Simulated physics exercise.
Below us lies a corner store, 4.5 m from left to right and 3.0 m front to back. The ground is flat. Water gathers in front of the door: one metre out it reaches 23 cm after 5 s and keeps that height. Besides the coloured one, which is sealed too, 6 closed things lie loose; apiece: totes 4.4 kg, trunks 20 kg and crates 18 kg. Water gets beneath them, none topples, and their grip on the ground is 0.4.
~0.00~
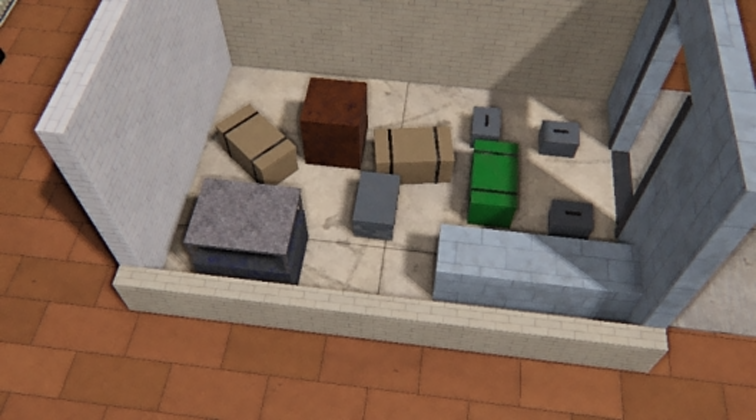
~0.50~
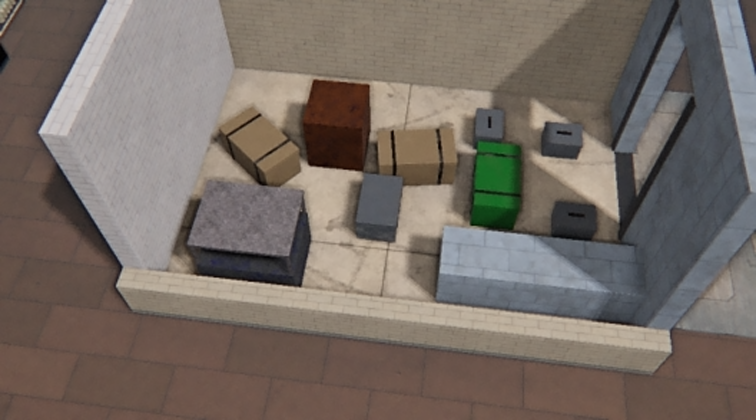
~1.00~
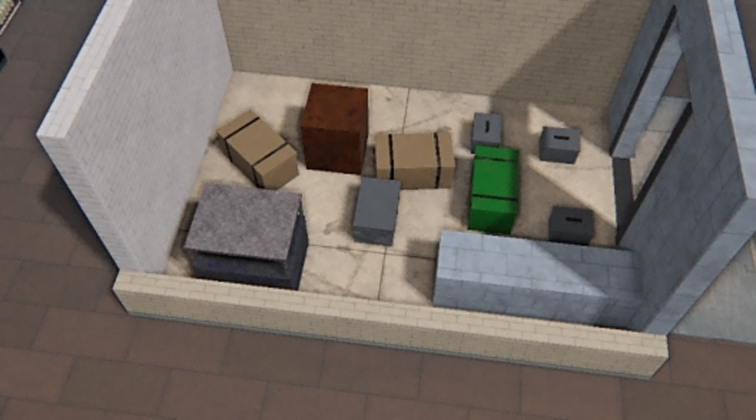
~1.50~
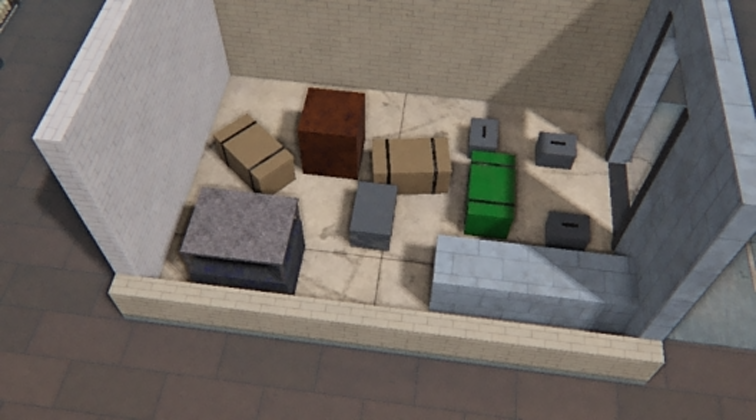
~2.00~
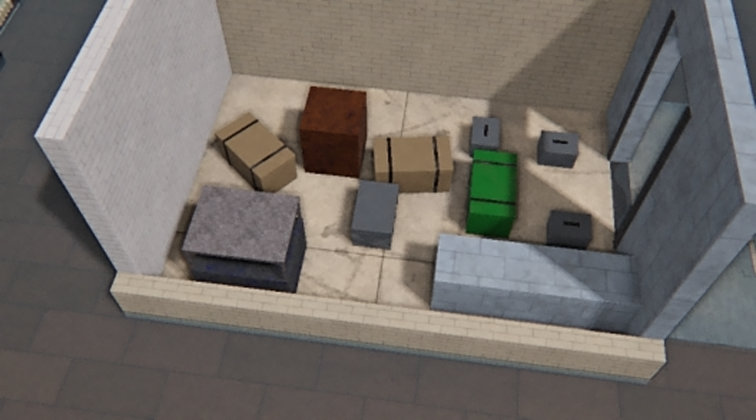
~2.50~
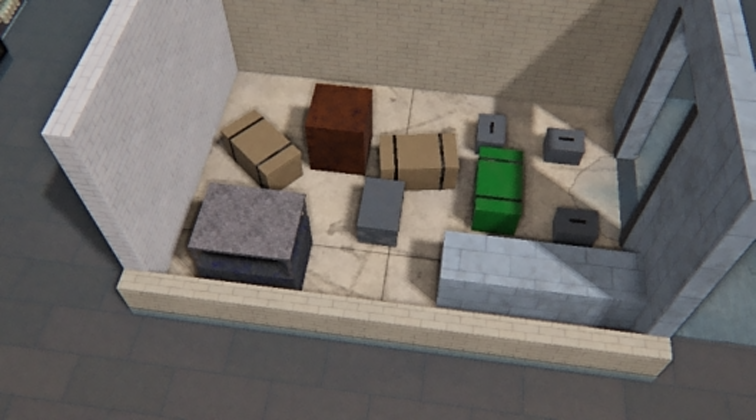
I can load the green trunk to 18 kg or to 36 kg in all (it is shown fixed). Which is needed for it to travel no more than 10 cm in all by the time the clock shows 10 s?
I expect that neither load is enough.
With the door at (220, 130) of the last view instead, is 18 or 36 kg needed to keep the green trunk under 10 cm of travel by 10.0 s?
In that case only the larger load is enough.
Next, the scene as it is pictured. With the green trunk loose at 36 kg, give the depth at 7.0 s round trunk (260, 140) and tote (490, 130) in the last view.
Roughly 0 and 4 cm.
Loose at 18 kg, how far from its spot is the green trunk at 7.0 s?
Roughly 120 cm.
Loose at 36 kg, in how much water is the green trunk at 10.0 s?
About 13 cm.
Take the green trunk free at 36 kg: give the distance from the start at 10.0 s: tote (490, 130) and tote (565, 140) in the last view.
In that order: 300 cm, 300 cm.
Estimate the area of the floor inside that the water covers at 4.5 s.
Some 3.5 m2.
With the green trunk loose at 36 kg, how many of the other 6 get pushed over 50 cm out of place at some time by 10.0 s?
I count 6.
After 3.5 s the green trunk would be 1 cm from its start with 18 kg and 0 cm from its start with 36 kg; 3 cm of water round it then.
After 4.5 s the green trunk would be 26 cm from its start with 18 kg and 1 cm from its start with 36 kg; 5 cm of water round it then.
After 7.0 s the green trunk would be 111 cm from its start with 18 kg and 49 cm from its start with 36 kg; 10 cm of water round it then.
After 10.0 s the green trunk would be 172 cm from its start with 18 kg and 124 cm from its start with 36 kg; 13 cm of water round it then.
